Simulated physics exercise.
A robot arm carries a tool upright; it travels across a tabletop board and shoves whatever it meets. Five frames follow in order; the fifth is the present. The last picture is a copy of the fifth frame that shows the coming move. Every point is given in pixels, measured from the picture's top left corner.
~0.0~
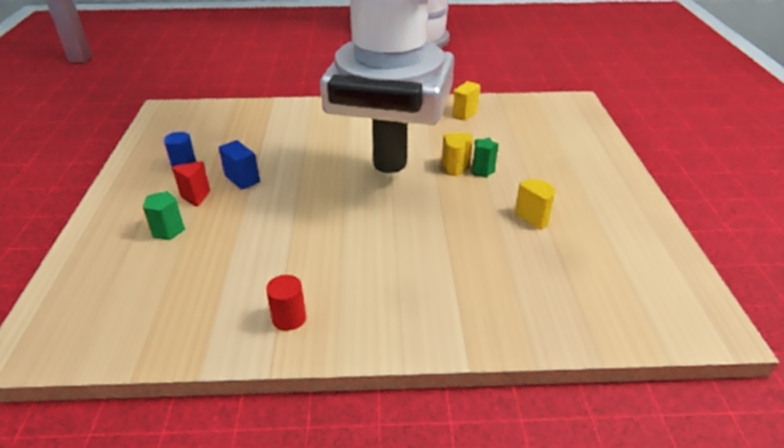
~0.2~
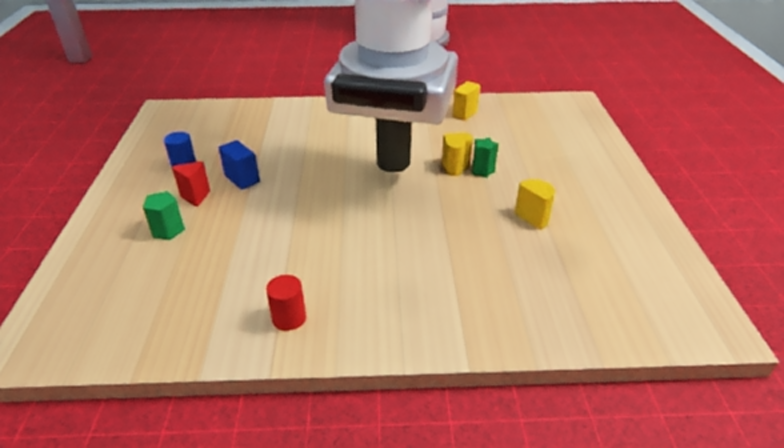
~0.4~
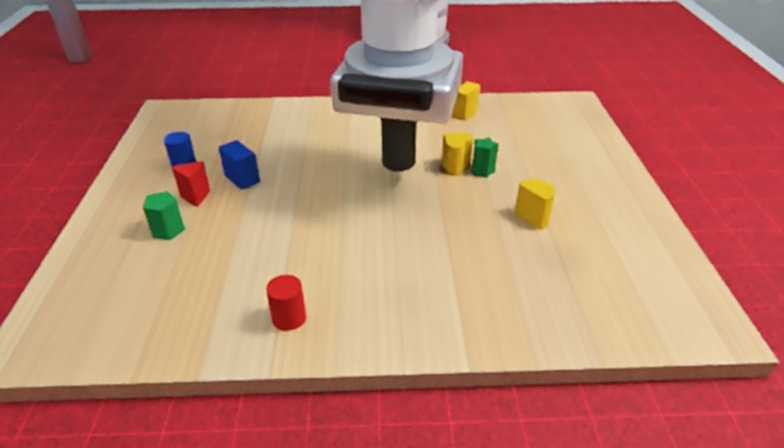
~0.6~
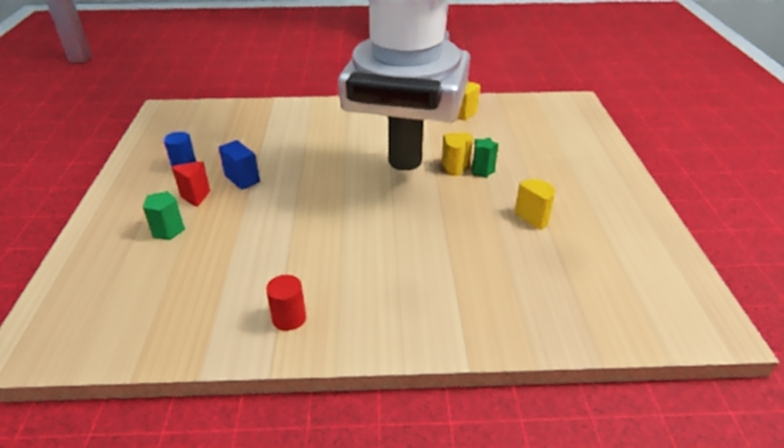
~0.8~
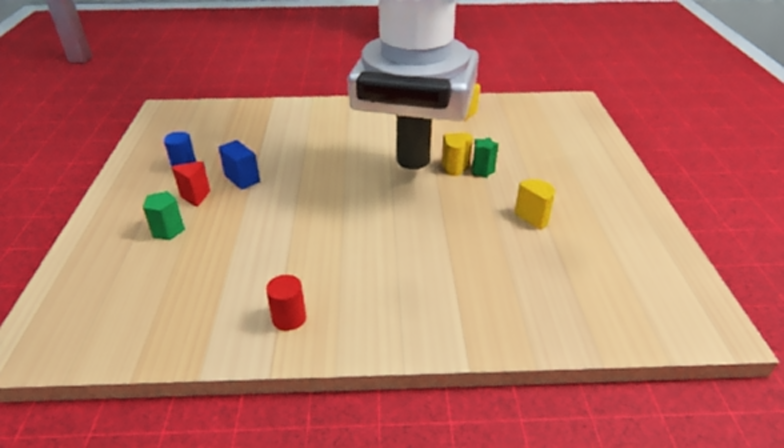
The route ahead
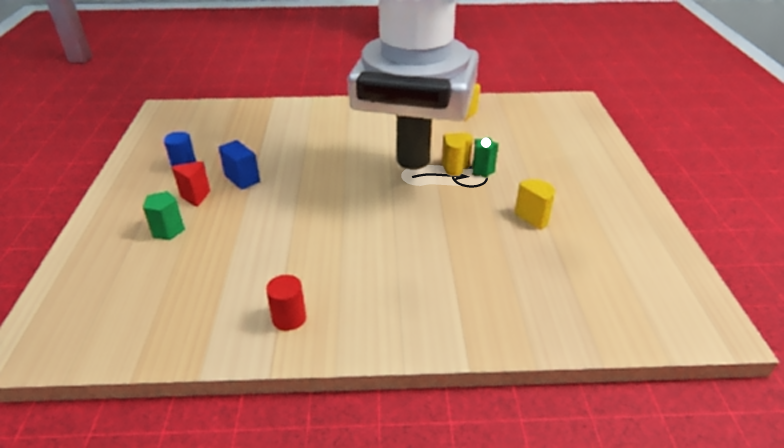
Robot arm with a dark tool shifting slightly right above a wooden board, while the scattered red, blue, green and yellow blocks stay still.
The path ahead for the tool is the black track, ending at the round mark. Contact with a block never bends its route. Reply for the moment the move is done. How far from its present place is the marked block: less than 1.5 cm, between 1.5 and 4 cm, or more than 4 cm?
I'd go with 1.5 to 4 cm for this block.
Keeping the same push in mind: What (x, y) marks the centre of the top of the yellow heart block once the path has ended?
It will likely be found at (481, 134).
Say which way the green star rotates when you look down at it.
Verdict: Clockwise.
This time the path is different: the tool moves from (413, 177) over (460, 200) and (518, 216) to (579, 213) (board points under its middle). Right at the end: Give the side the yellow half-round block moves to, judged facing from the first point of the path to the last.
That block drifts left.
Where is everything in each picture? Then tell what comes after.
In the first frame, tool tip at (390, 165); block tops, yellow heart block at (458, 139); green star at (486, 143); yellow half-round block at (539, 187).
In the second frame, tool at (394, 164); blocks unchanged.
In the third frame, tool at (399, 164); blocks unchanged.
In the fourth frame, tool at (405, 163); blocks unchanged.
In the fifth frame, tool at (413, 162); yellow heart block at (458, 139); green star at (486, 143); yellow half-round block at (539, 187).
Path on the board, from (413, 177) by way of (431, 174) and (450, 176) to (470, 177); the dot is on the green star.
On the path given first. Halfway along, tool at (443, 160); yellow heart block at (466, 137), turned 25° anticlockwise.
At the end, tool at (471, 161); yellow heart block at (481, 134), turned 50° anticlockwise; green star at (503, 142), turned 30° clockwise; yellow half-round block in place.
